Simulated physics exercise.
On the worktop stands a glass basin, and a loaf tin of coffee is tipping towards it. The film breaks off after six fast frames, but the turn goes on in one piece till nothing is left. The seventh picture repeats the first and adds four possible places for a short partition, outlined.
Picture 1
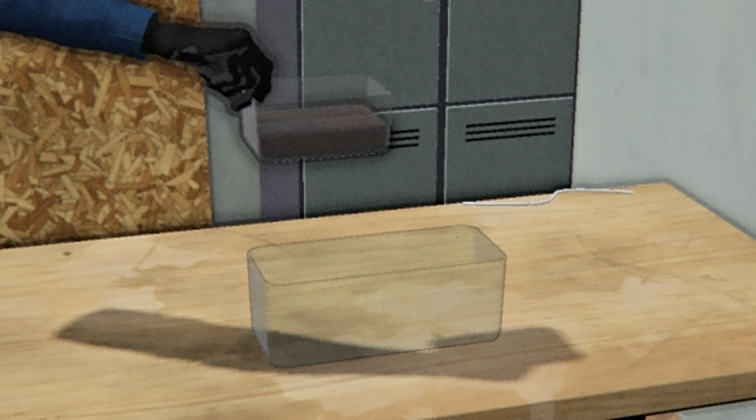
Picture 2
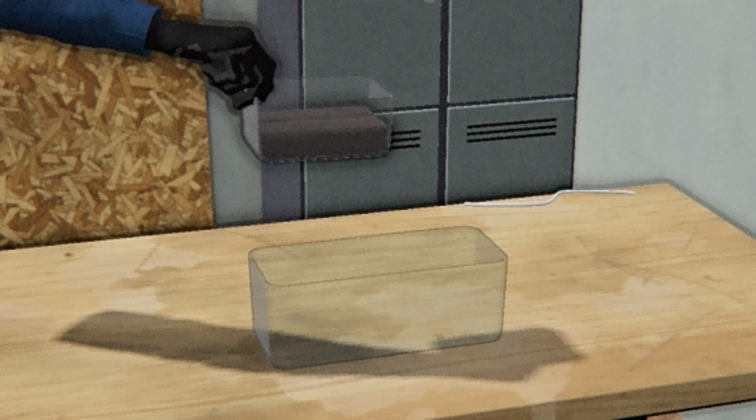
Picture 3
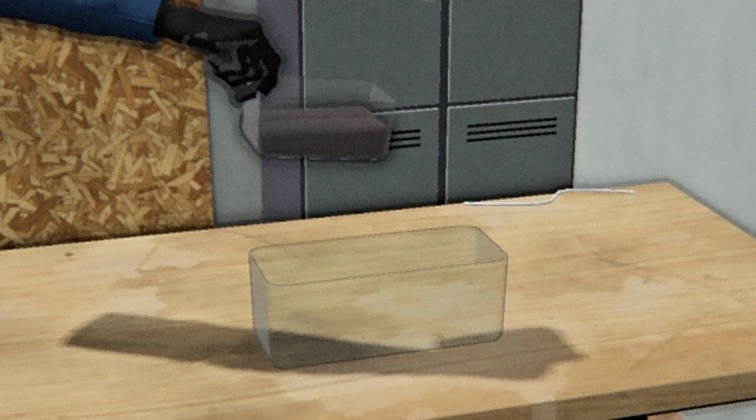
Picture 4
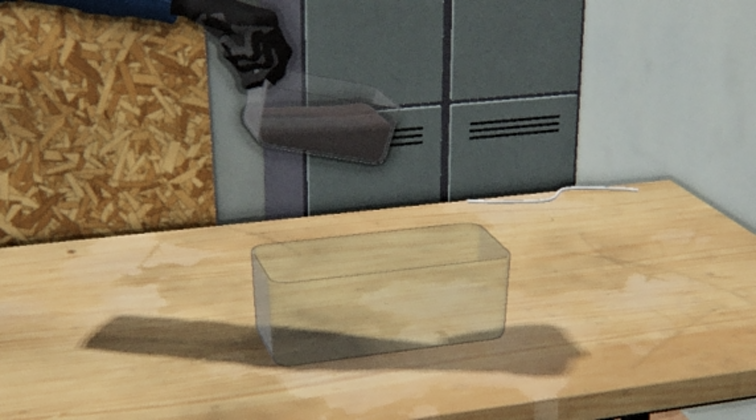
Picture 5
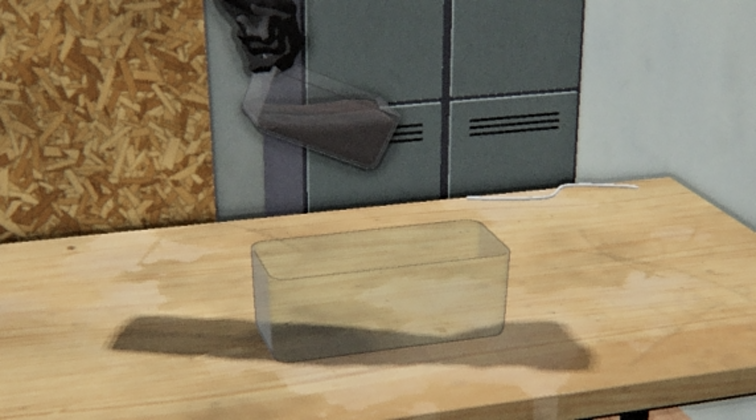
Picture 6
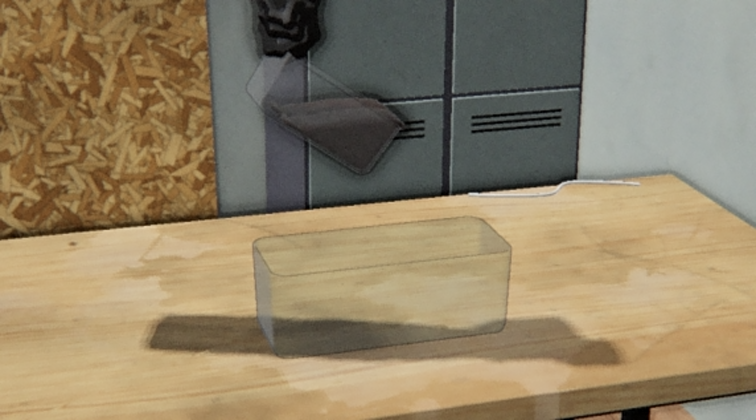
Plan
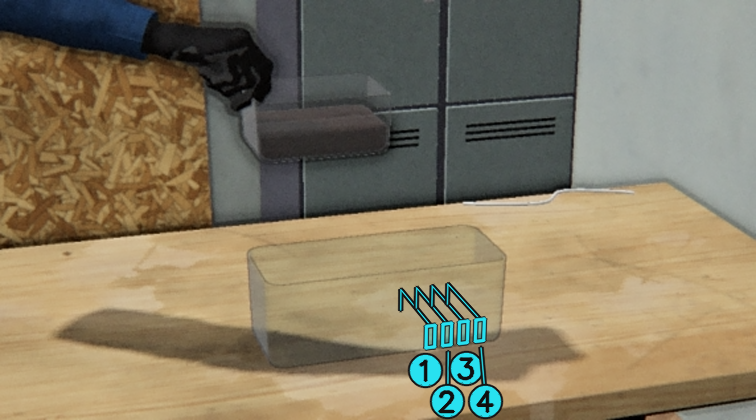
A gloved hand tilts a clear container of dark liquid above a glass basin.
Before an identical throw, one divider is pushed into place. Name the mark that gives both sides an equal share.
1 is best.
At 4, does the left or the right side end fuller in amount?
The left one.
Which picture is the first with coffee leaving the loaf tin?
In picture 6.
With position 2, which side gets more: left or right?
The left one.
On the marked copy, 1 at (431, 354); 2 at (448, 351); 3 at (464, 349); 4 at (480, 347).
If 1 is chosen, about 49 % ends left of the wall and 50 % right of it.
If 2 is chosen, about 72 % ends left of the wall and 26 % right of it.
If 3 is chosen, about 92 % ends left of the wall and 7 % right of it.
If 4 is chosen, about 91 % ends left of the wall and 7 % right of it.
